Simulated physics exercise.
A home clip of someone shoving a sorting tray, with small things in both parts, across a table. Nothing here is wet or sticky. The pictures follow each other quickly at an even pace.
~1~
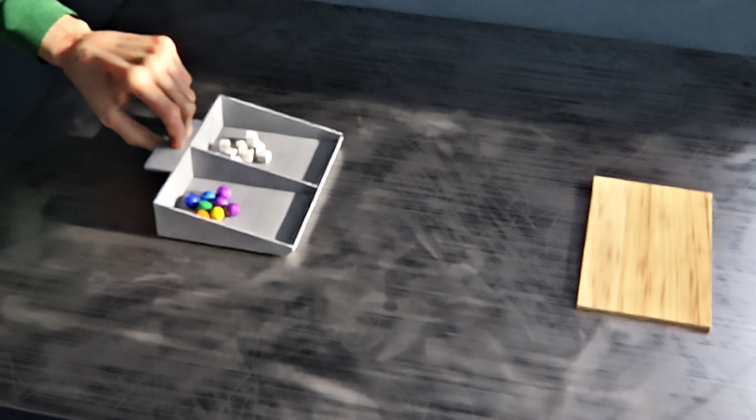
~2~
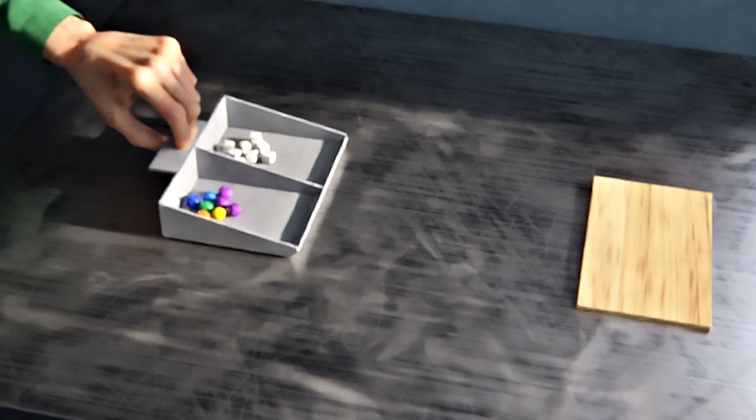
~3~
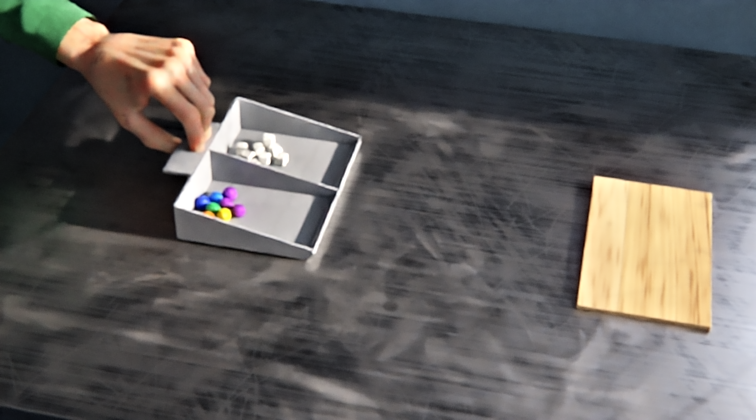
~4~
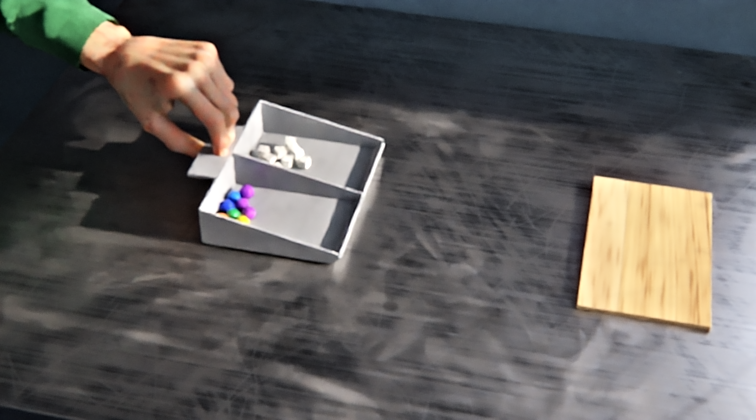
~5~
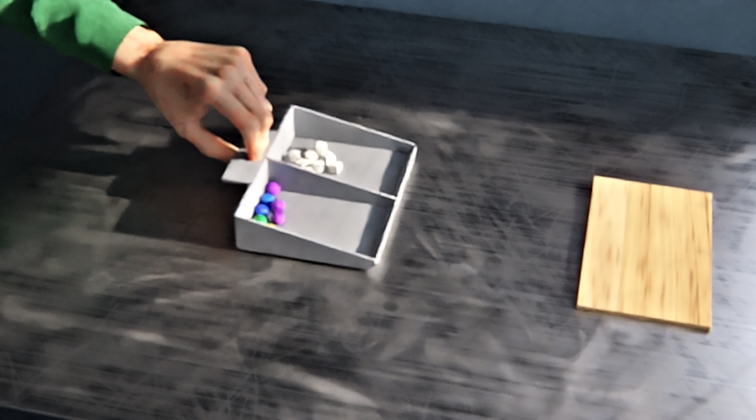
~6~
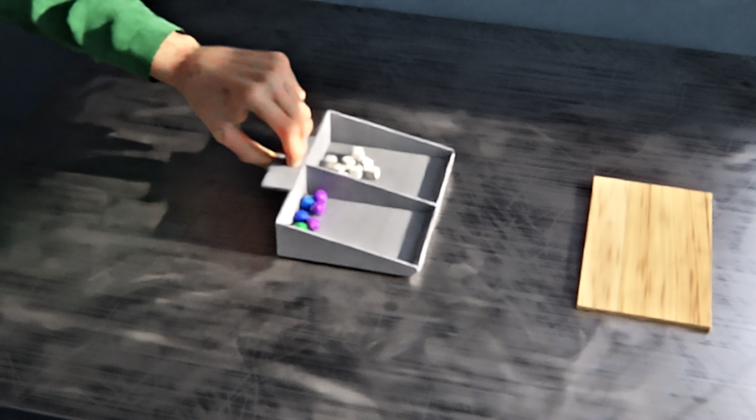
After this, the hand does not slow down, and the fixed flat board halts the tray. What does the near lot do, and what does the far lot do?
The near lot partly spills out and the far lot is held by the rim.
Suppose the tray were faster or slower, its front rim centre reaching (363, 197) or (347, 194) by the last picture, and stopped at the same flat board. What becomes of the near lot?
One: It is held by the rim. Two: It stays in the tray.
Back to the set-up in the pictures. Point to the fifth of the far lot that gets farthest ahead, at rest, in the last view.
At about (578, 196).
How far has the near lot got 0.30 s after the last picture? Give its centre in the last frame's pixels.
At about (545, 261).
Then, 0.10 s on from there, tray still sliding, front rim near (509, 219); near lot all inside; far lot all inside.
Then, 0.30 s on from there, tray stopped at the flat board; near lot all inside, moved towards the front rim; far lot all inside, moved towards the front rim.
Then, 0.51 s on from there, tray stopped at the flat board; near lot near two thirds out of the tray; far lot all inside, moved towards the front rim.
In the end, tray stopped at the flat board; near lot near two thirds out of the tray; far lot all inside, moved towards the front rim.
